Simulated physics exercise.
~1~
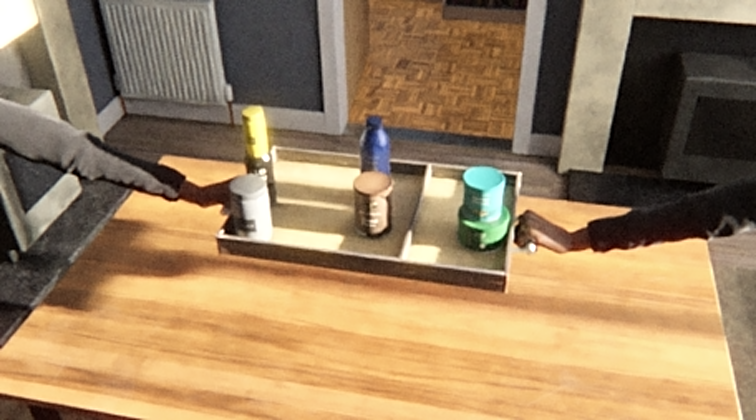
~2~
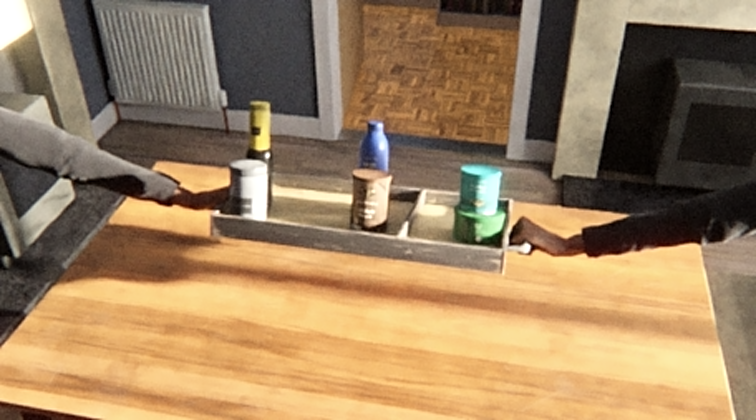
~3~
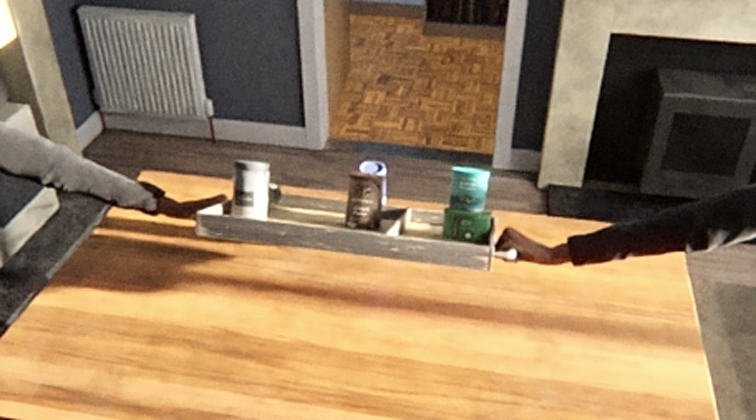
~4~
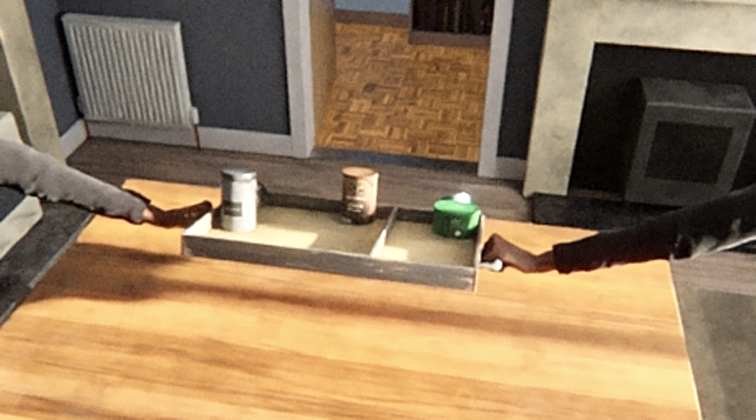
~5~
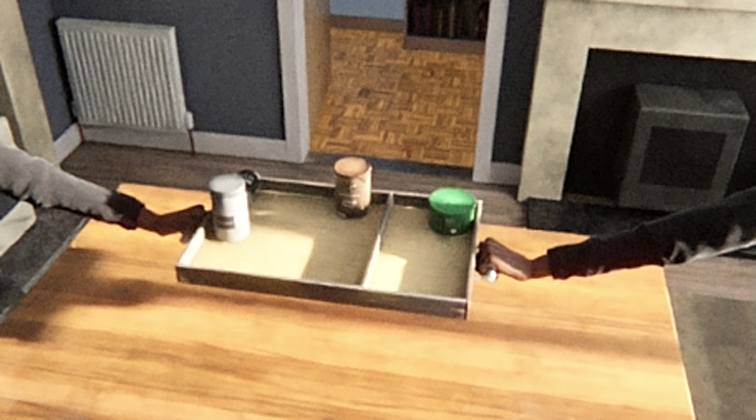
Above a wooden table in a room with a fireplace, two hands tipped a divided tray away, and the yellow-topped shaker, blue bottle and turquoise tin went off before they levelled it, leaving the grey jar, brown tin and green tub upright.
